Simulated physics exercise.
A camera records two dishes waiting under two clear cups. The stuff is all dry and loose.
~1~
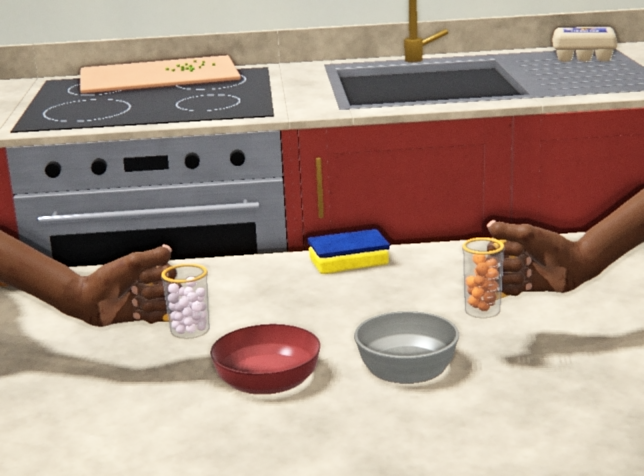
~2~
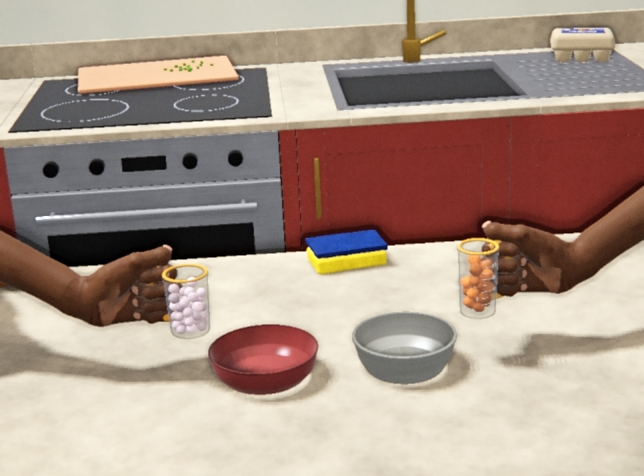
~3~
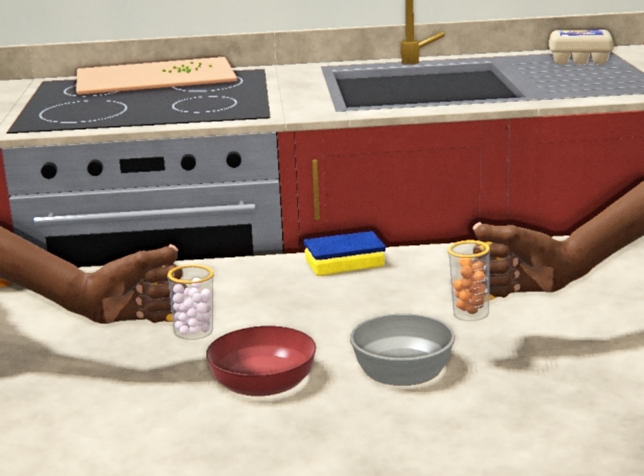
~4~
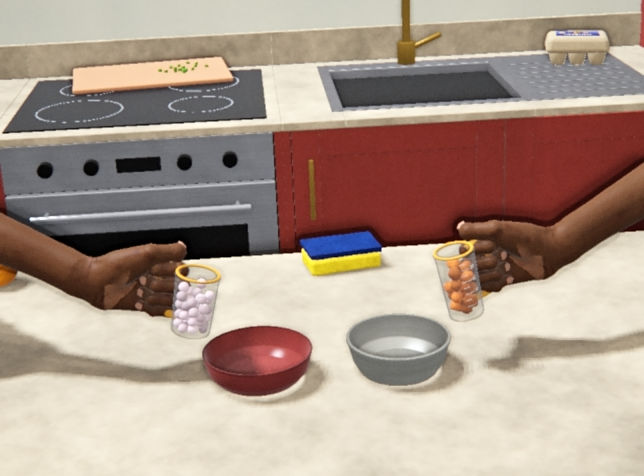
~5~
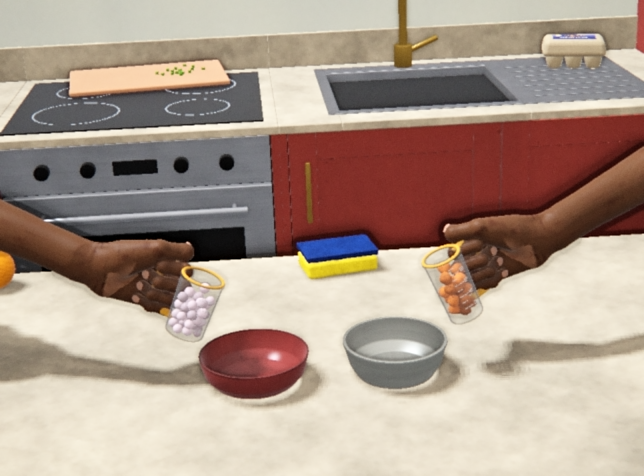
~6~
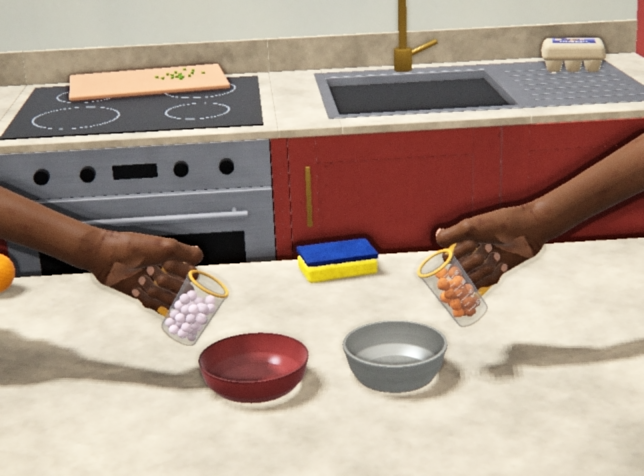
Two hands hold clear cups of small pieces above two bowls and gradually tilt them inward.
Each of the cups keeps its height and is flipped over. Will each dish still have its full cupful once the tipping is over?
On the left the dish: Yes. Right: Yes.
Then, 0.28 s past the last view, left, all still in the cup; right, all still in the cup.
Then, 0.63 s past the last view, left, all still in the cup; right, all still in the cup.
Then, 1.01 s past the last view, left, about two thirds still in the cup, about a third in the dish, a small part in the air; right, most still in the cup, about a quarter in the dish, a small part in the air.
Finally, left, all in the dish, none outside the dish; right, all in the dish, none outside the dish.
